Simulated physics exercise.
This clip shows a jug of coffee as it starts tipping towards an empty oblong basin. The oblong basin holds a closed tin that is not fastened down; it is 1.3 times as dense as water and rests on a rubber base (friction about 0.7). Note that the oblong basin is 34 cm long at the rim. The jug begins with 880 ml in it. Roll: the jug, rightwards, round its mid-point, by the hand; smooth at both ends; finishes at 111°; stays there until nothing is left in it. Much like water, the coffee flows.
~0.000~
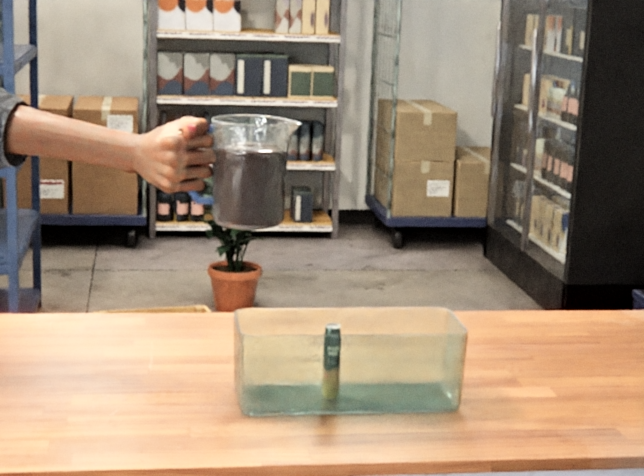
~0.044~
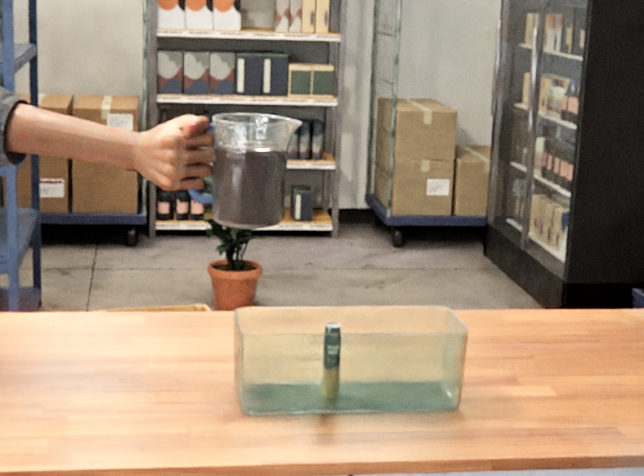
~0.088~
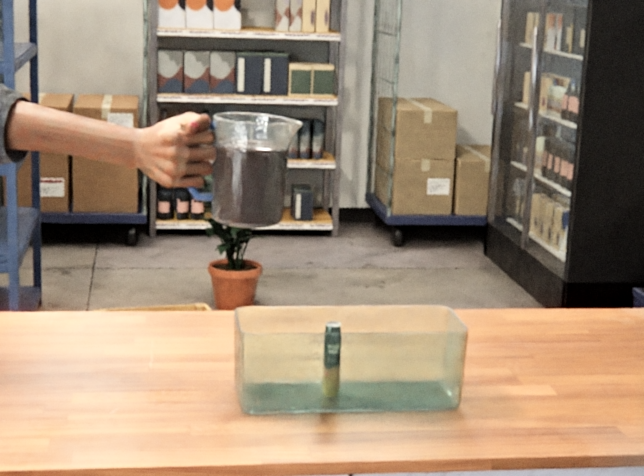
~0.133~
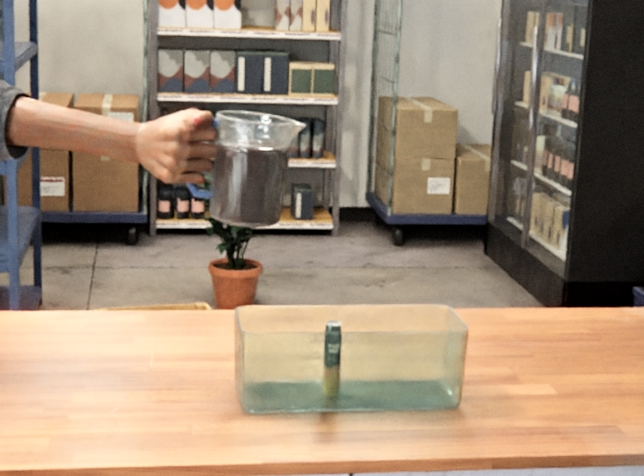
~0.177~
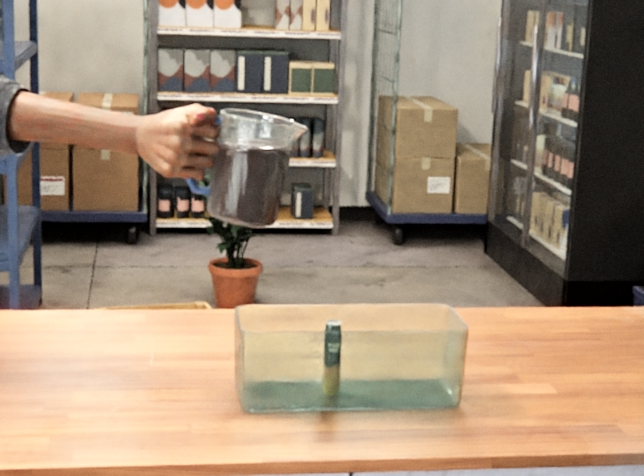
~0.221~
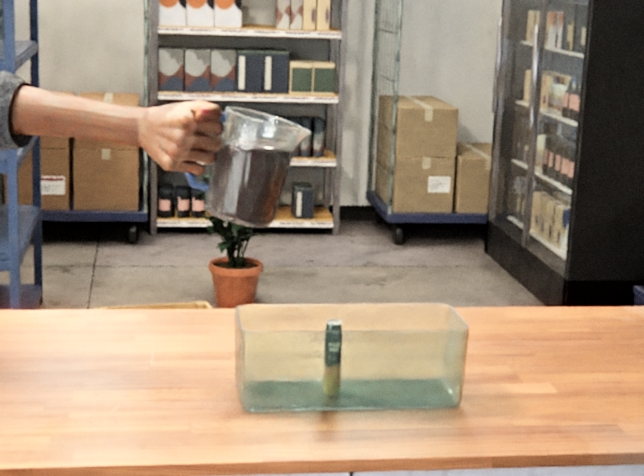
Hand holding a glass jug of dark liquid above a clear oblong basin on a wooden table, slowly tilting it slightly rightward.
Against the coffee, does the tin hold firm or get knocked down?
Watch, it's going to keep its feet.
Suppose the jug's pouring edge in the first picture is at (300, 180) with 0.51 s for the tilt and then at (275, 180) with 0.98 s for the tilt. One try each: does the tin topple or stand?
Try 1: Tipped over; try 2: Tipped over.
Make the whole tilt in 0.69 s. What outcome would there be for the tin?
Then the tin does not tip.
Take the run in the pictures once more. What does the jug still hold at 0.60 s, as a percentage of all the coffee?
At that time about 88 in a hundred parts are still held.
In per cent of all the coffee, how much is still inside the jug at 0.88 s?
30 %.
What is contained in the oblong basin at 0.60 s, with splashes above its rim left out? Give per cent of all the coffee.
Some 0 per cent.
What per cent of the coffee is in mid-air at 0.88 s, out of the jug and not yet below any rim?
In-air share: About 34 %.
Then, 0.60 s in, the tilt is 74° and 88 per cent is still to pour; the tin stands where it began.
Then, 0.88 s in, the tilt is 108° and 31 per cent is still to pour; the tin stands where it began.
Then, 1.16 s in, the tilt is 111° and 2 per cent is still to pour; the tin stands where it began.
Then, 1.48 s in, the tilt is 111° and 0 per cent is still to pour; the tin stands where it began.
Finally, the tin stands where it began.
